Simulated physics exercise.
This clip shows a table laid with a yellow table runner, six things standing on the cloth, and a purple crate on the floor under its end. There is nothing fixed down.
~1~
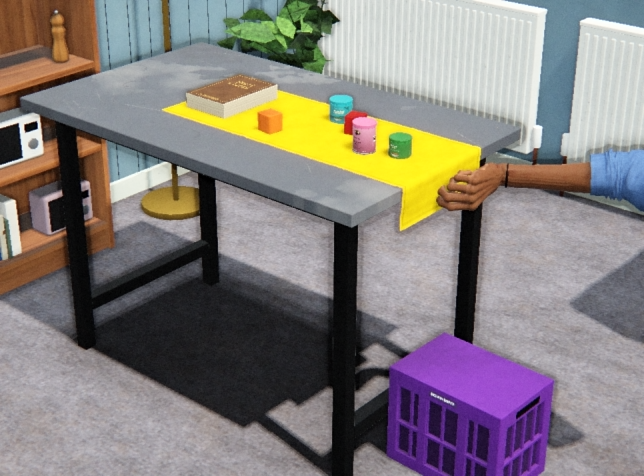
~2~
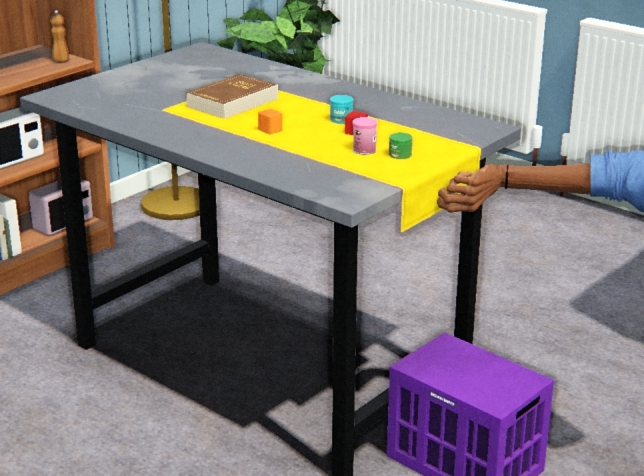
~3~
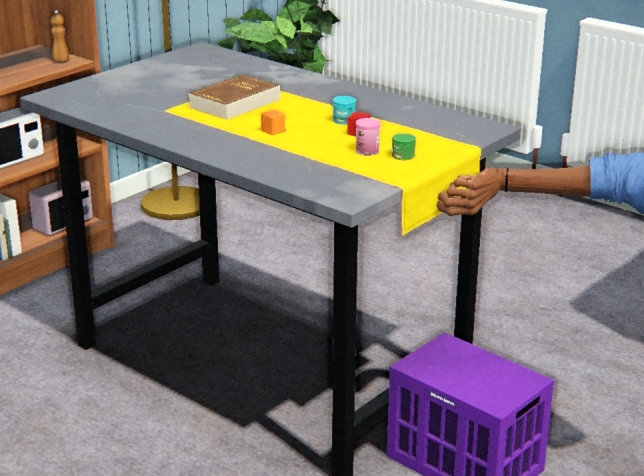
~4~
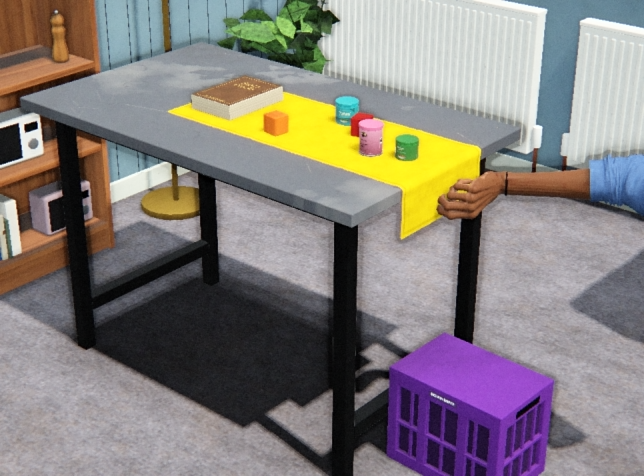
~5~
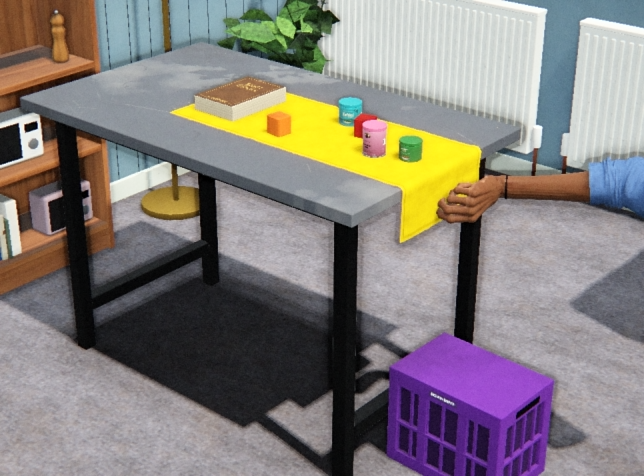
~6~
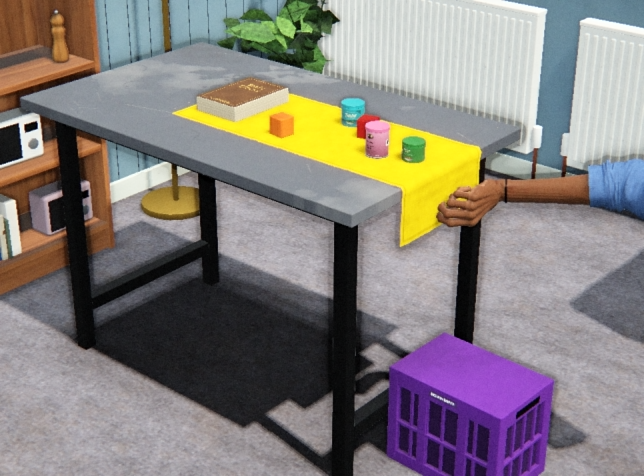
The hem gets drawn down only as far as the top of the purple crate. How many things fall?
Four pieces drop off.
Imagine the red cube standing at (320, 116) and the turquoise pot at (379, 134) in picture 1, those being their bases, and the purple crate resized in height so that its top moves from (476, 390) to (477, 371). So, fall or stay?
Outcome for the red cube: It stays. Outcome for the turquoise pot: It is lost.
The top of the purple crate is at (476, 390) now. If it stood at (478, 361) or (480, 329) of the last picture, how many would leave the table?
For the first height 3, for the second 2.
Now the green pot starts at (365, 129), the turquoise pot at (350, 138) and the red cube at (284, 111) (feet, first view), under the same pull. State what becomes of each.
The green pot ends up off; the turquoise pot ends up off; the red cube stays put.
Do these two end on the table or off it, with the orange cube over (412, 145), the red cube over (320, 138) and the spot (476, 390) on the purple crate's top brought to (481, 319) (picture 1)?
Note: Orange cube lost; red cube kept on top.
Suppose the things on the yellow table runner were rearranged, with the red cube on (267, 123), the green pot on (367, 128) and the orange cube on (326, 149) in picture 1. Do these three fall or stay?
Fate of the red cube: It stays; fate of the green pot: It goes; fate of the orange cube: It goes.
Soon after, hem near (439, 296); green pot and pink can gone.
Then, hem on the crate; green pot, pink can and red cube gone.
At rest, hem on the crate; green pot, pink can, red cube and turquoise pot gone. The answer is four.
